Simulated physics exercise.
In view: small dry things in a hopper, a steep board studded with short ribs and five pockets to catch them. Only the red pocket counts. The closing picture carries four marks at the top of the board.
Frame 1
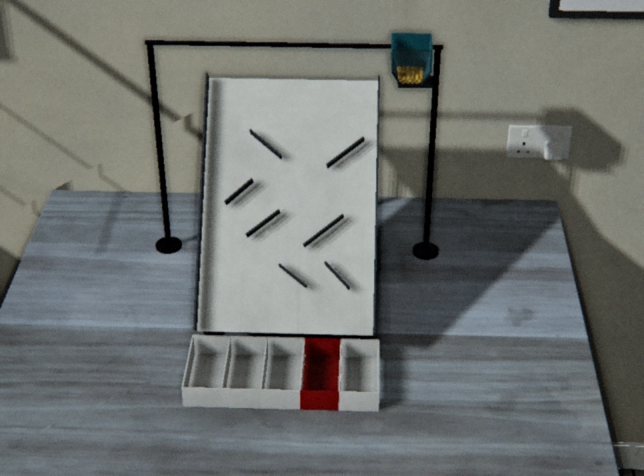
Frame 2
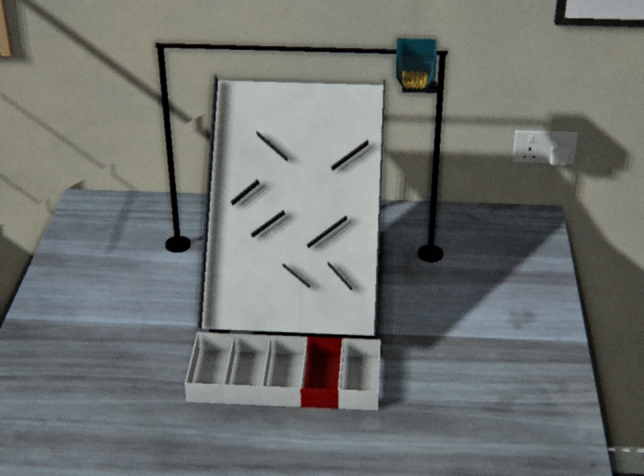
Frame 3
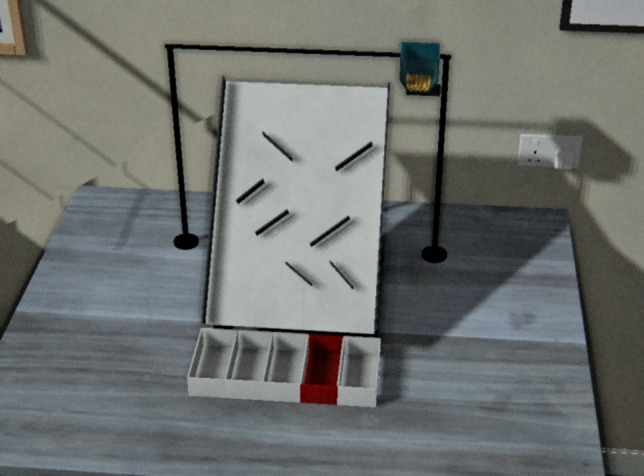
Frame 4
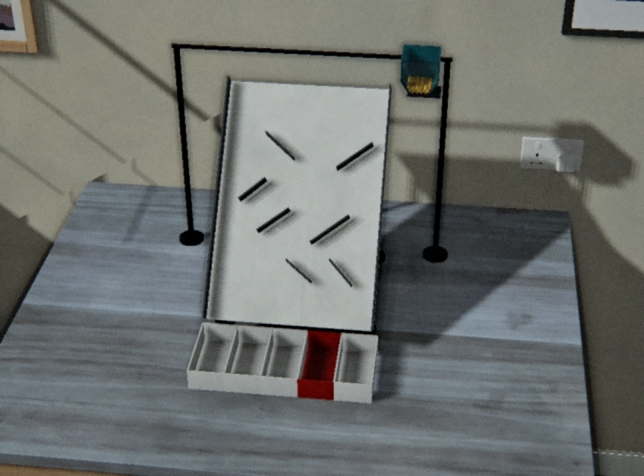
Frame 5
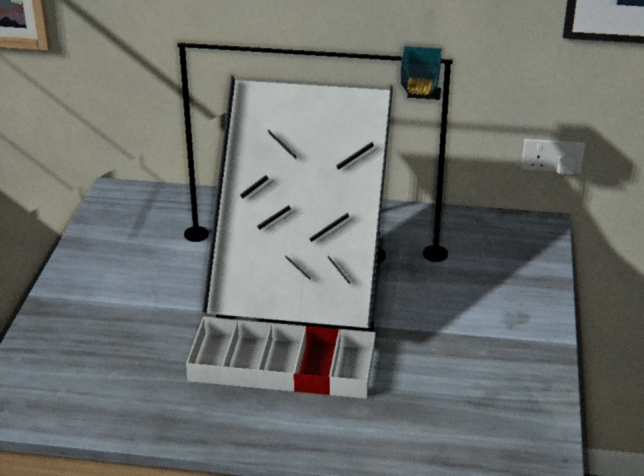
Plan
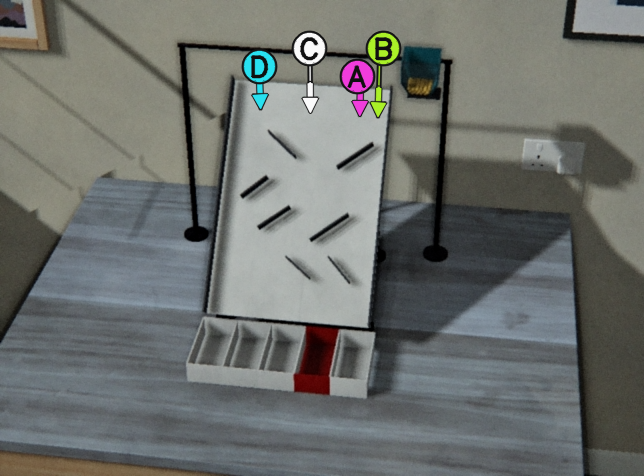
At the start, a teal hopper of small golden pieces hangs above a white ribbed board with five pockets, one red, on a grey wooden table. The view drifts gently around the setup, gradually revealing more of a framed picture at left, while the pieces stay in the hopper and the pockets remain empty.
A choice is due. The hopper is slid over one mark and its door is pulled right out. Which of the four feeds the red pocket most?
Best: C.
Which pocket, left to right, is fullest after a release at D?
The first.
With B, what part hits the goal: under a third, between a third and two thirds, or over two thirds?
Mark B gives under a third.
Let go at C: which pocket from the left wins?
It is the fourth one.
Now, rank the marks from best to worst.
C, A, B, D.
On the marked copy, mark A meets the board at (359, 110); mark B meets the board at (378, 111); mark C meets the board at (310, 107); mark D meets the board at (260, 103).
If A is chosen, close to a third in the red pocket, close to two thirds in other pockets, only a few held on the board.
If B is chosen, close to a quarter in the red pocket, the bulk in other pockets.
If C is chosen, close to half in the red pocket, close to half in other pockets.
If D is chosen, a small share in the red pocket, all but a few in other pockets.
